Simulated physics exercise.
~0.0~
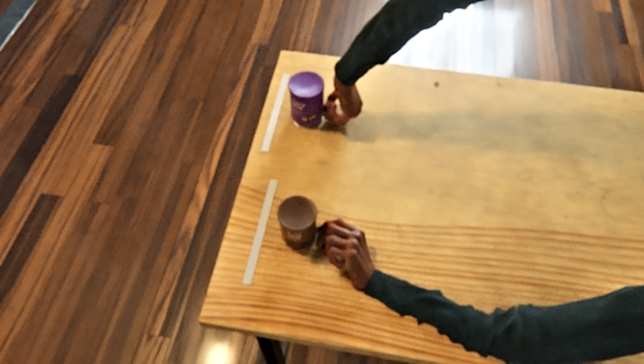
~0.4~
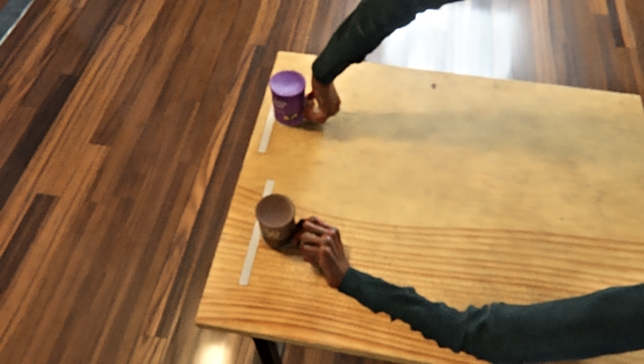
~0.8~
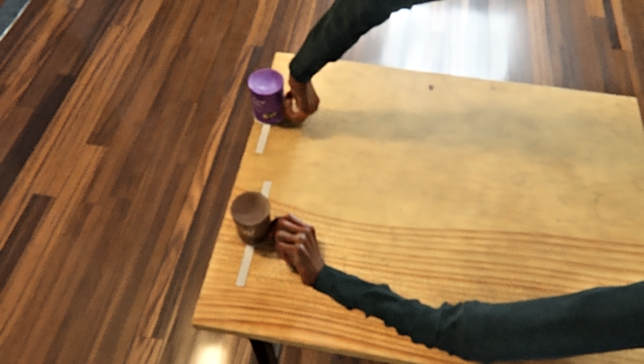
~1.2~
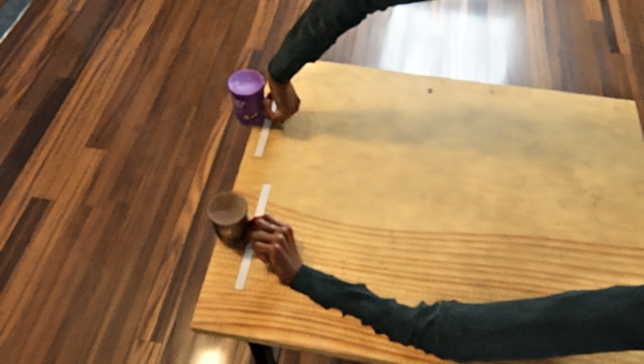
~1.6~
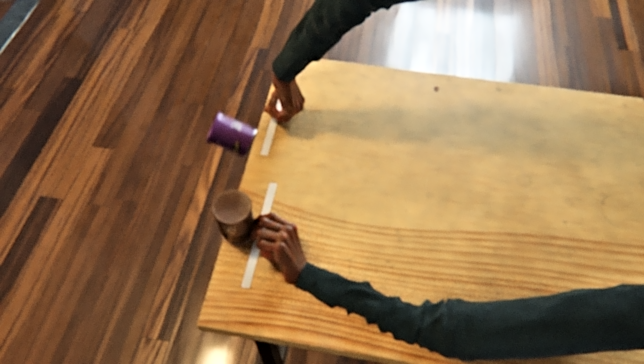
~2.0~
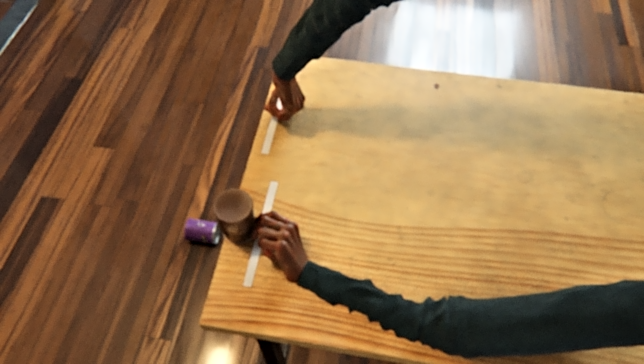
On a pale wooden table above a dark plank floor, two dark-sleeved arms reach in from the right, each hand behind a container near two strips of light tape. The hands push the upright purple tin and brown pot steadily left, over the tape and toward the table's left edge. Both containers reach the edge, and the hands stop around the tape. The purple tin then tips onto its side and drops off the table, away from the far hand. It falls toward the floor while the brown pot stays upright at the edge, the near hand still beside it.
